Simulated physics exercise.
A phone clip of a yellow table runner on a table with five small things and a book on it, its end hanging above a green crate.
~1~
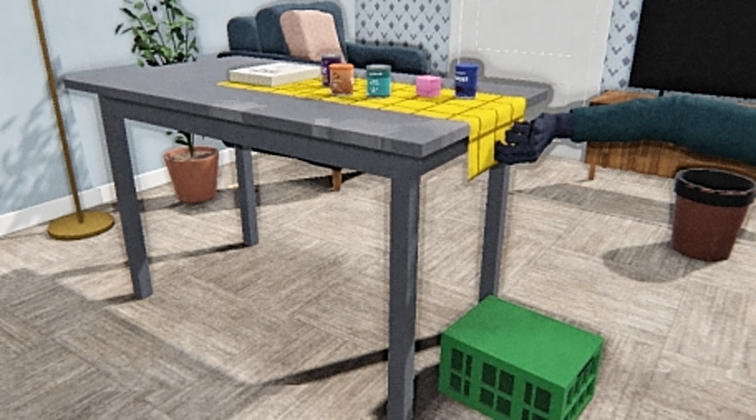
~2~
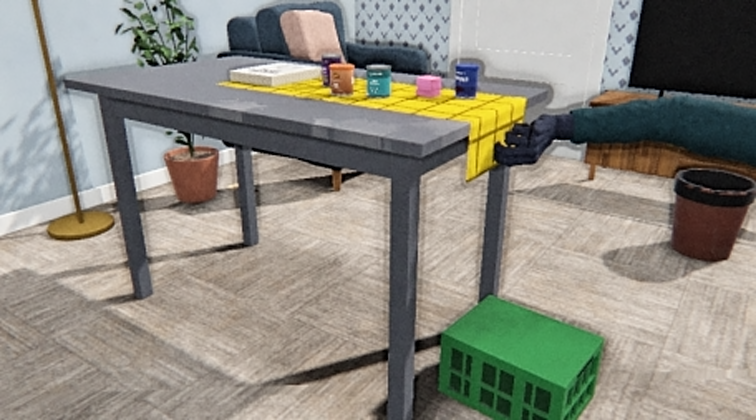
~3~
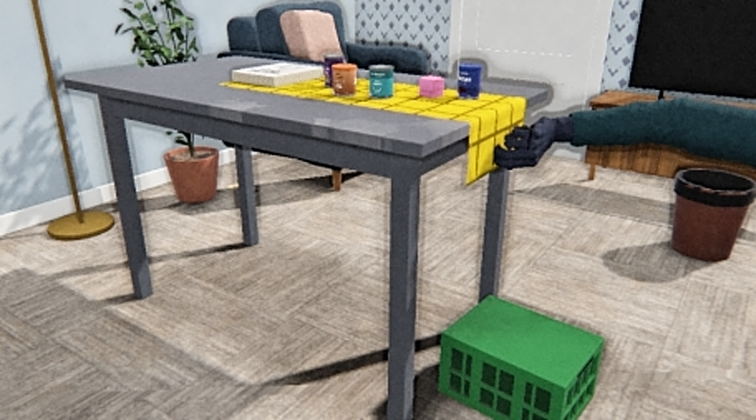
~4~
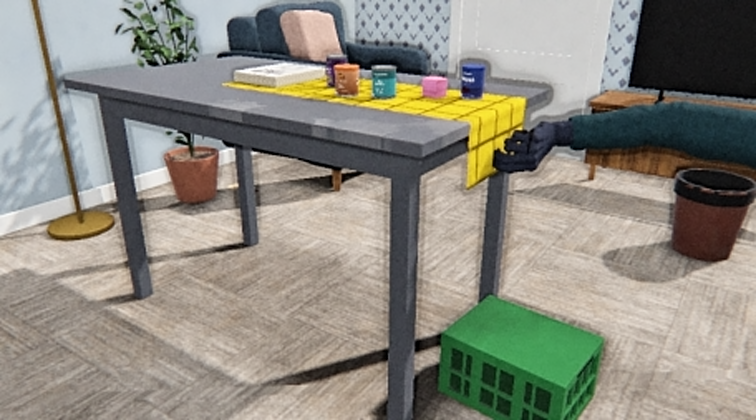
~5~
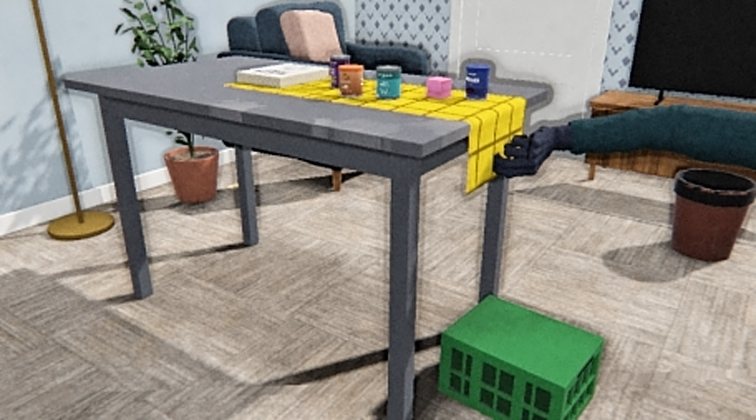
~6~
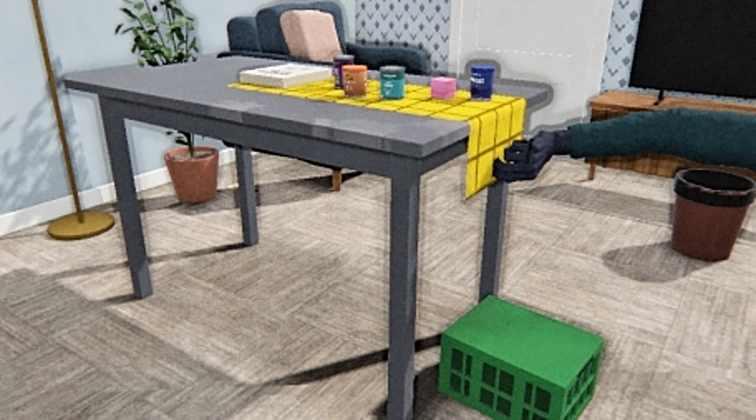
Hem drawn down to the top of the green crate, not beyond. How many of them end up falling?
Yeah well, the pull sends off four pieces and stops there.
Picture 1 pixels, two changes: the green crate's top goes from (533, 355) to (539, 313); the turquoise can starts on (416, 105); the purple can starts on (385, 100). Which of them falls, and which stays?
The turquoise can falls, the purple can tumbles off.
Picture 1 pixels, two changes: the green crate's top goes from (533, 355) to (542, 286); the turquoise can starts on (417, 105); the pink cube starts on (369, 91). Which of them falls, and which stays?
The turquoise can ends up off while the pink cube ends up on top.
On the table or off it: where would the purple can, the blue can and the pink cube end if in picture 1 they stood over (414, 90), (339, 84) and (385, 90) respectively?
Result - purple can: Down; blue can: Still up; pink cube: Down.
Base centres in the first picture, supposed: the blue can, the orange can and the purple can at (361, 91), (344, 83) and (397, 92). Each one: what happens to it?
Blue can gone, orange can stays, purple can gone.
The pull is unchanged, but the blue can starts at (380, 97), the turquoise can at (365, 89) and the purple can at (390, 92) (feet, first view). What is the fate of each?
The blue can tumbles off; the turquoise can comes down; the purple can is carried off.
Soon after, hem near (492, 258); blue can and pink cube gone.
After that, hem near (489, 306); blue can, pink cube and turquoise can gone.
In the end, hem on the crate; blue can, pink cube, turquoise can and orange can gone. The table loses four.
